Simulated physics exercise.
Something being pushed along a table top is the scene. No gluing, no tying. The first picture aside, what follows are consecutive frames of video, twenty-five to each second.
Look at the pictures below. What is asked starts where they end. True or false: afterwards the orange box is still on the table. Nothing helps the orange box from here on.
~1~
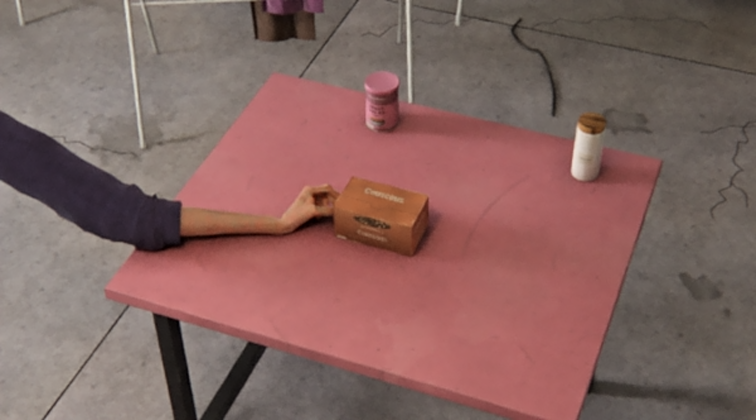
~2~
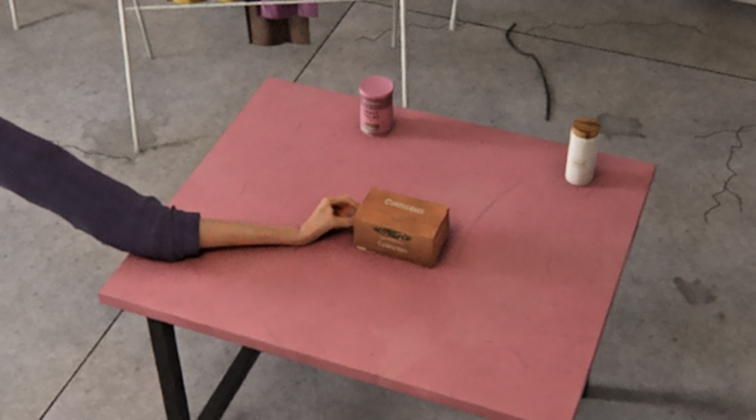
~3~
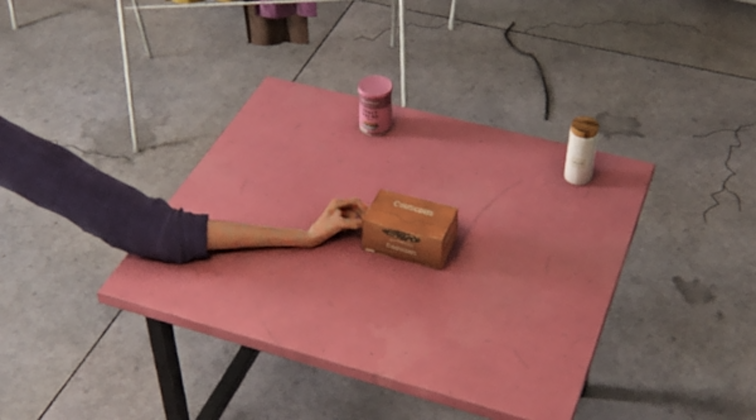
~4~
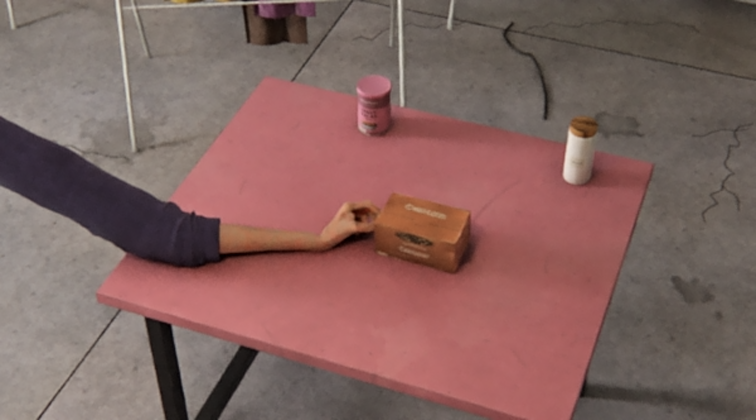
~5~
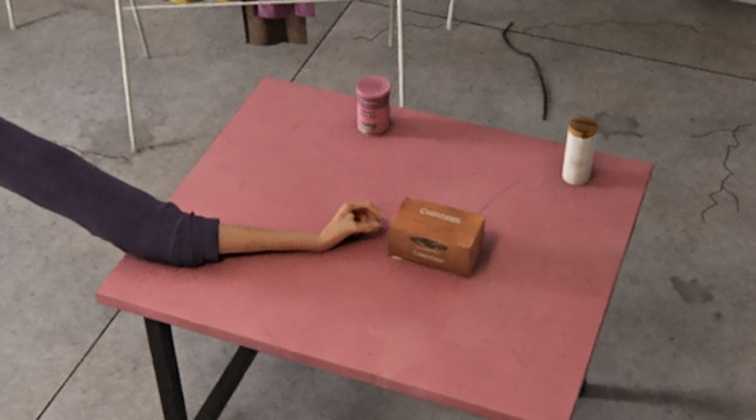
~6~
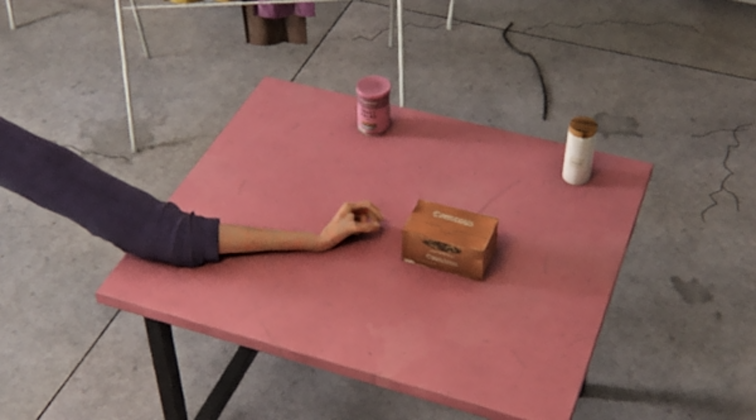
True.
Then, 0.10 s after the last picture, orange box slid about its own width near (474, 245).
Then, 0.20 s after the last picture, orange box slid about its own width near (485, 248).
At rest, moved from the start, orange box. Seen from the same camera at the end, orange box near (486, 248).
